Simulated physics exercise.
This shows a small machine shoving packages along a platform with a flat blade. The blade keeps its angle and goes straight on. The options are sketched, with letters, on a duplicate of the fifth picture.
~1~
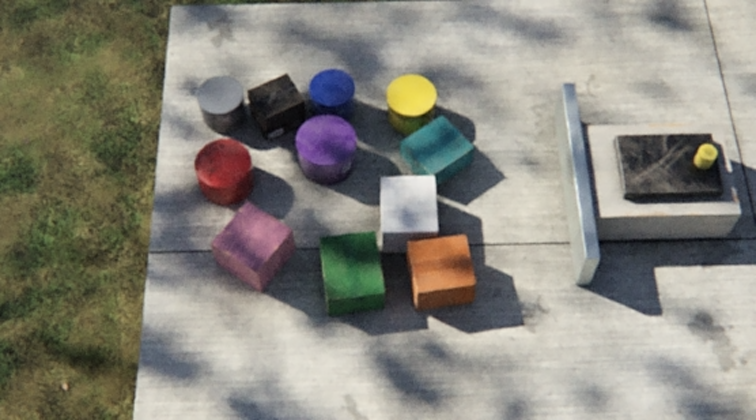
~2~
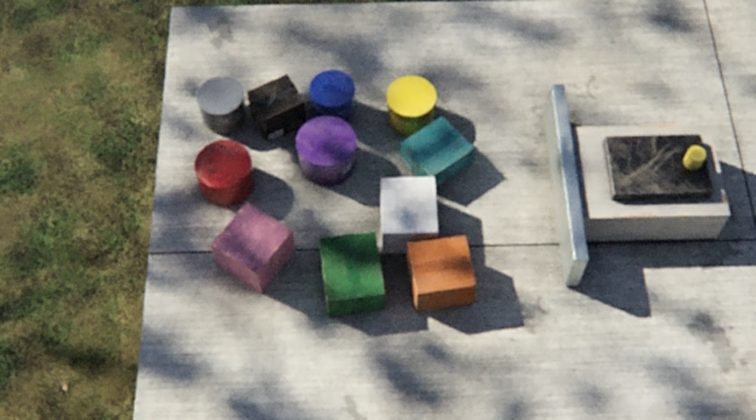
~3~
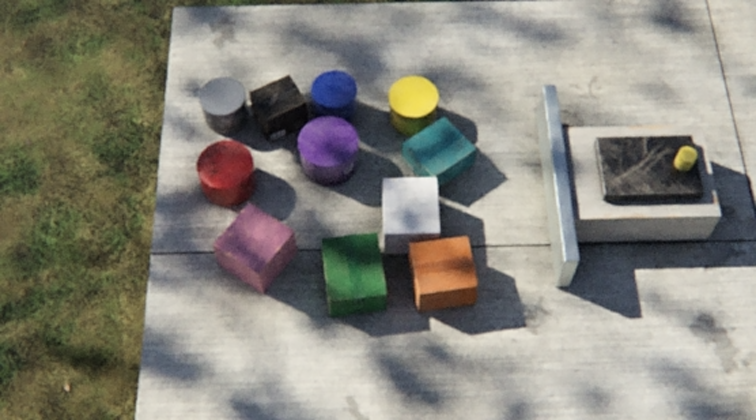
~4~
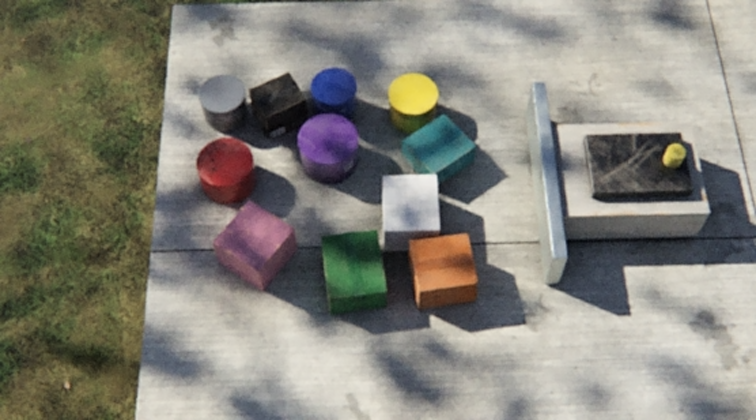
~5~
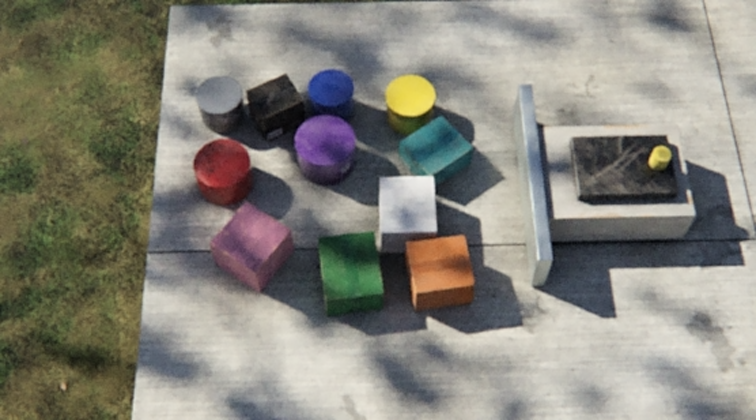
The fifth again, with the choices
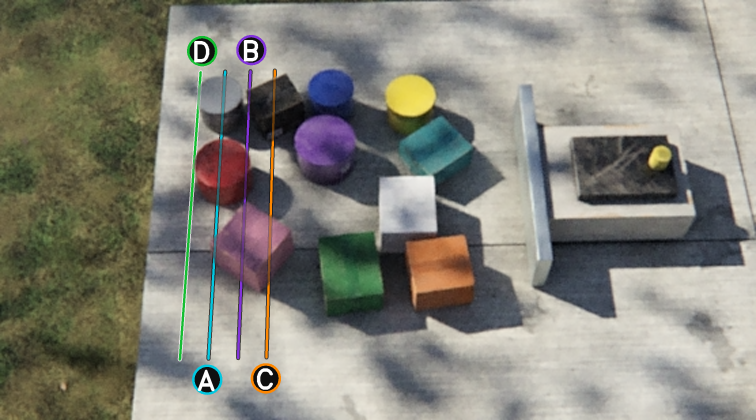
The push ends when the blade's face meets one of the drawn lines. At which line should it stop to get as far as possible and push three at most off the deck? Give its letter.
No farther than B.
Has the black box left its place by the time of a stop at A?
Yes.
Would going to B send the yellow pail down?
By then, no.
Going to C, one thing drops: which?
It is the pink crate.
On the copy, A at (217, 204); B at (245, 204); C at (271, 203); D at (191, 205).
On B. First, robot (512, 168); yellow pail (394, 104); orange box (397, 272).
Then, robot (407, 170); pink crate (178, 241); red canister (187, 184).
Finally, robot (326, 172); pink crate over the edge; red canister (154, 196); one fallen.
By contrast, A drops five; C is within the limit but short; D drops five.
